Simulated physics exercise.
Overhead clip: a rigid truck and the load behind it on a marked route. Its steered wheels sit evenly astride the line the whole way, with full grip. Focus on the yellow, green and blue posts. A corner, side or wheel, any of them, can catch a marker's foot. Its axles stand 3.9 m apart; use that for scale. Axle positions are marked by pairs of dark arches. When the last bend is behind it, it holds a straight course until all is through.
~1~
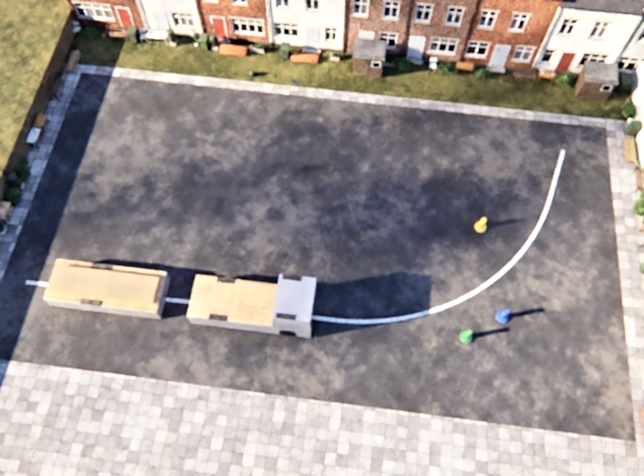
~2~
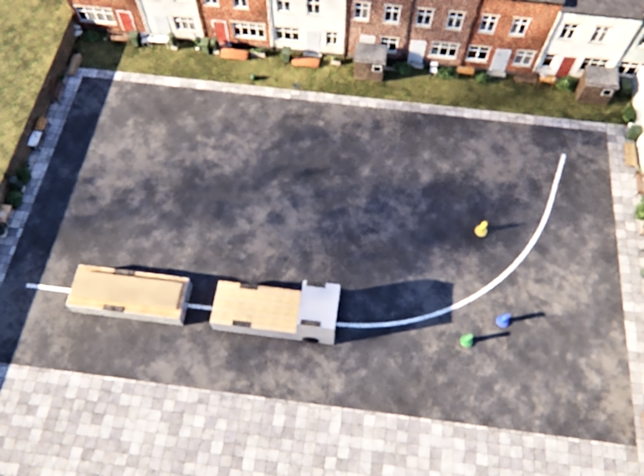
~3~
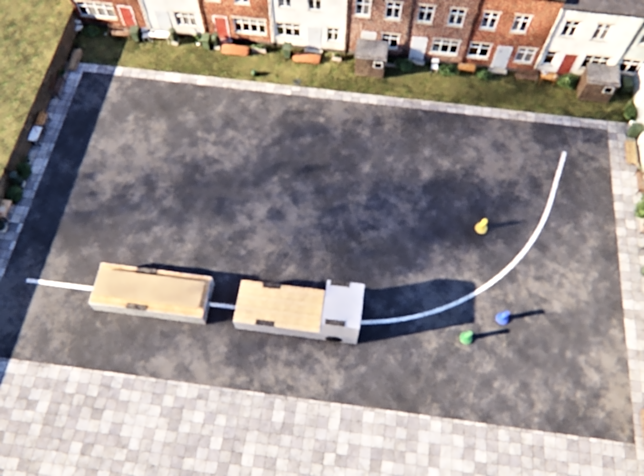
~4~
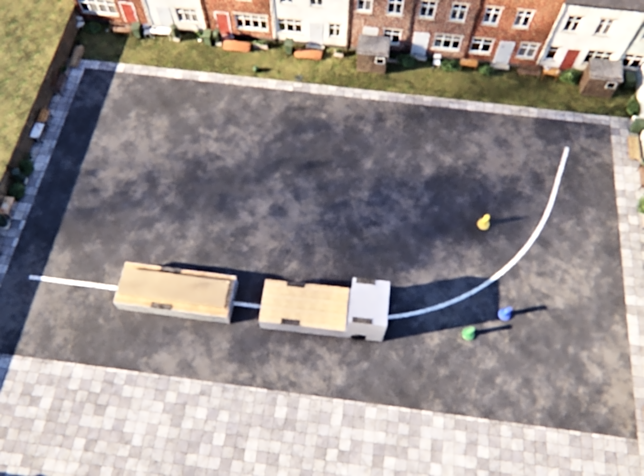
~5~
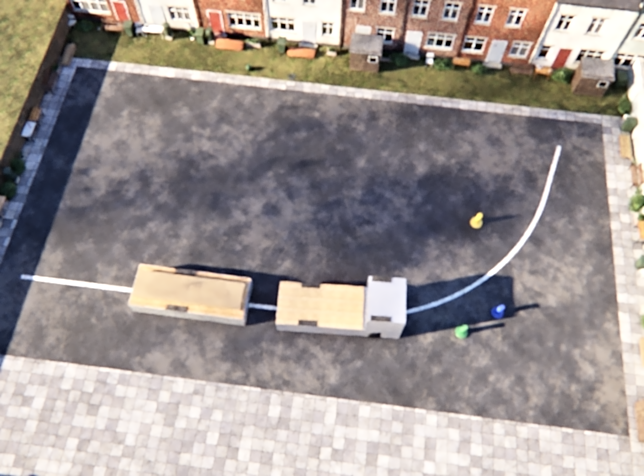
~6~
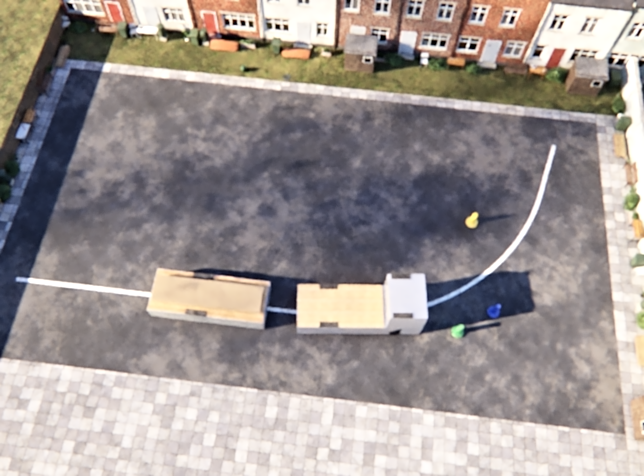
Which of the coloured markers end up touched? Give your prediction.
Yellow touched, green untouched, blue untouched.
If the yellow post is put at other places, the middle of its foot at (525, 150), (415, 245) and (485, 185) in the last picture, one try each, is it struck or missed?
Try 1 touched, try 2 untouched, try 3 untouched.
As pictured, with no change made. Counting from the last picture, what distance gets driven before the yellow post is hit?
Roughly 16.5 metres more.
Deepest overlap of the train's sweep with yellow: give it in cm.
Roughly 30 for yellow.
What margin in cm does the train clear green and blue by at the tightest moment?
To spare - green: 20, blue: 10.
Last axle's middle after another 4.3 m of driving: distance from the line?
Looks like around 10 cm away from it.
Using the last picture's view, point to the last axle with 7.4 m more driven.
The axle sits near (326, 300).
After another 2.1 m, the last axle is at (235, 298) of the last picture, on the line; green has been passed with 20 cm to spare.
After another 4.2 m, the last axle is at (272, 301) of the last picture, 10 cm off the line; blue has been passed with 15 cm to spare.
After another 6.2 m, the last axle is at (306, 301) of the last picture, 30 cm off the line.
After another 16.5 m, the last axle is at (458, 258) of the last picture, 150 cm off the line; the trailer has hit yellow.
After another 31.3 m, the last axle is at (565, 99) of the last picture, 35 cm off the line; 1 of 3 struck in all.
